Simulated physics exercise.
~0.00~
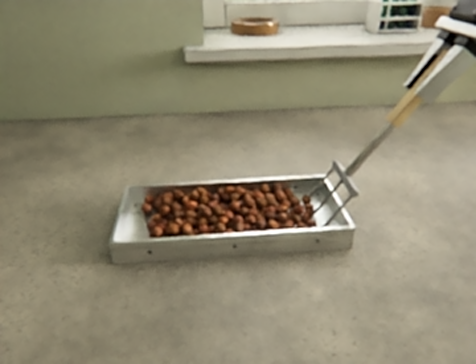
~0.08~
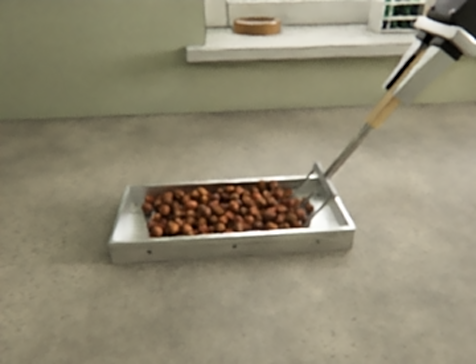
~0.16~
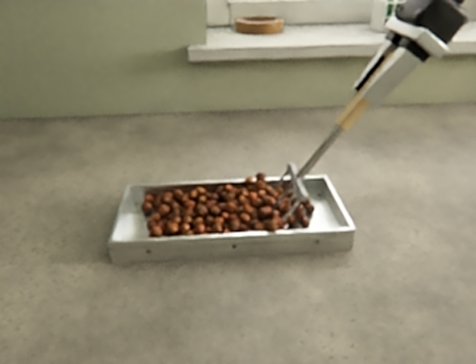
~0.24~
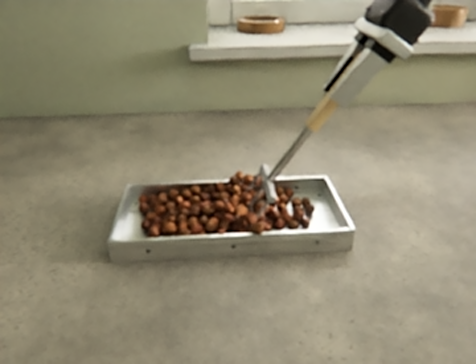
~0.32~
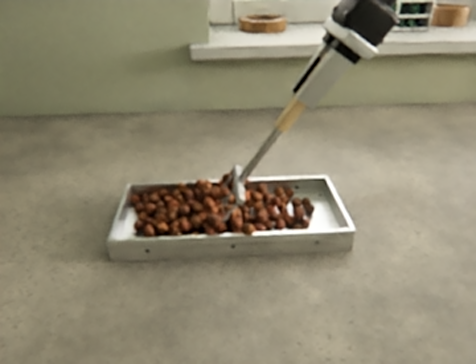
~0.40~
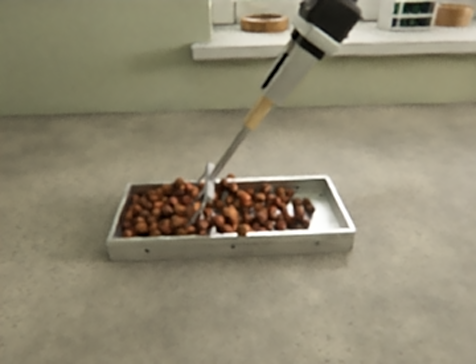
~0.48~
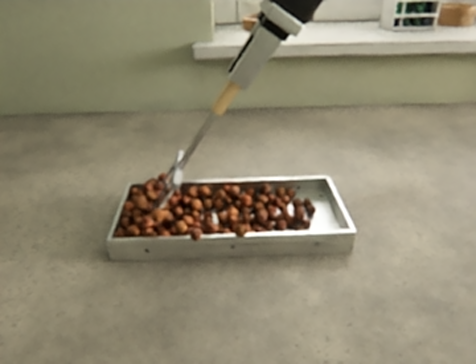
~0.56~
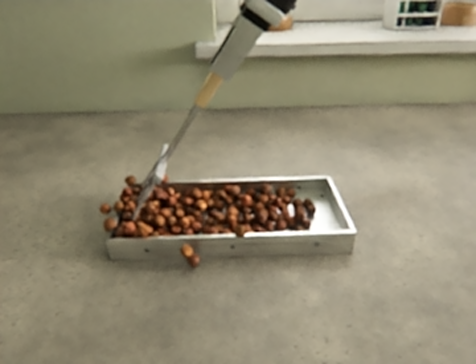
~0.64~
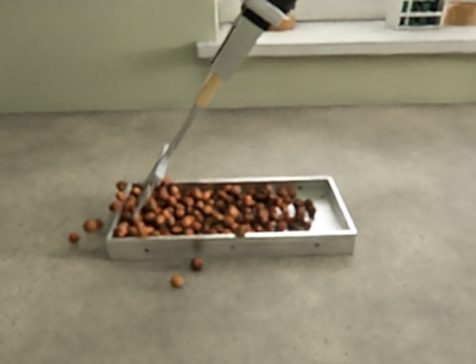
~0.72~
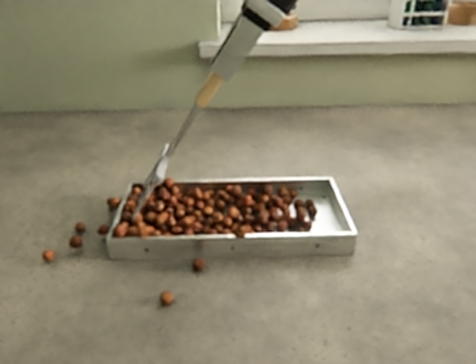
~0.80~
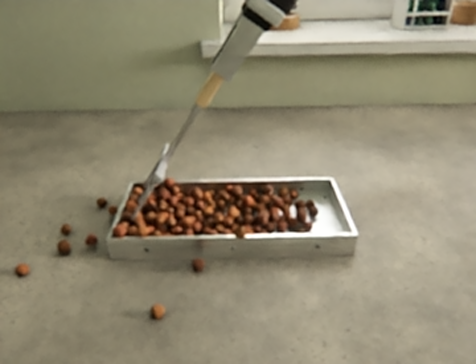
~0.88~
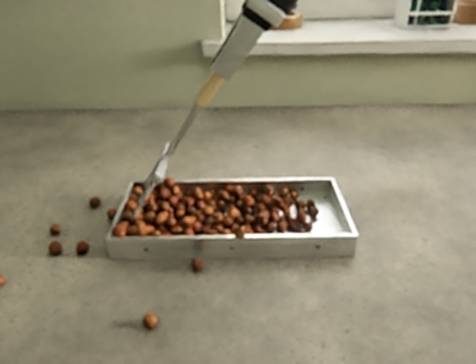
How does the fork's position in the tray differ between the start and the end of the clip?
At the start the fork is at the right end of the tray, and by the end it rests among the hazelnuts at the left end.
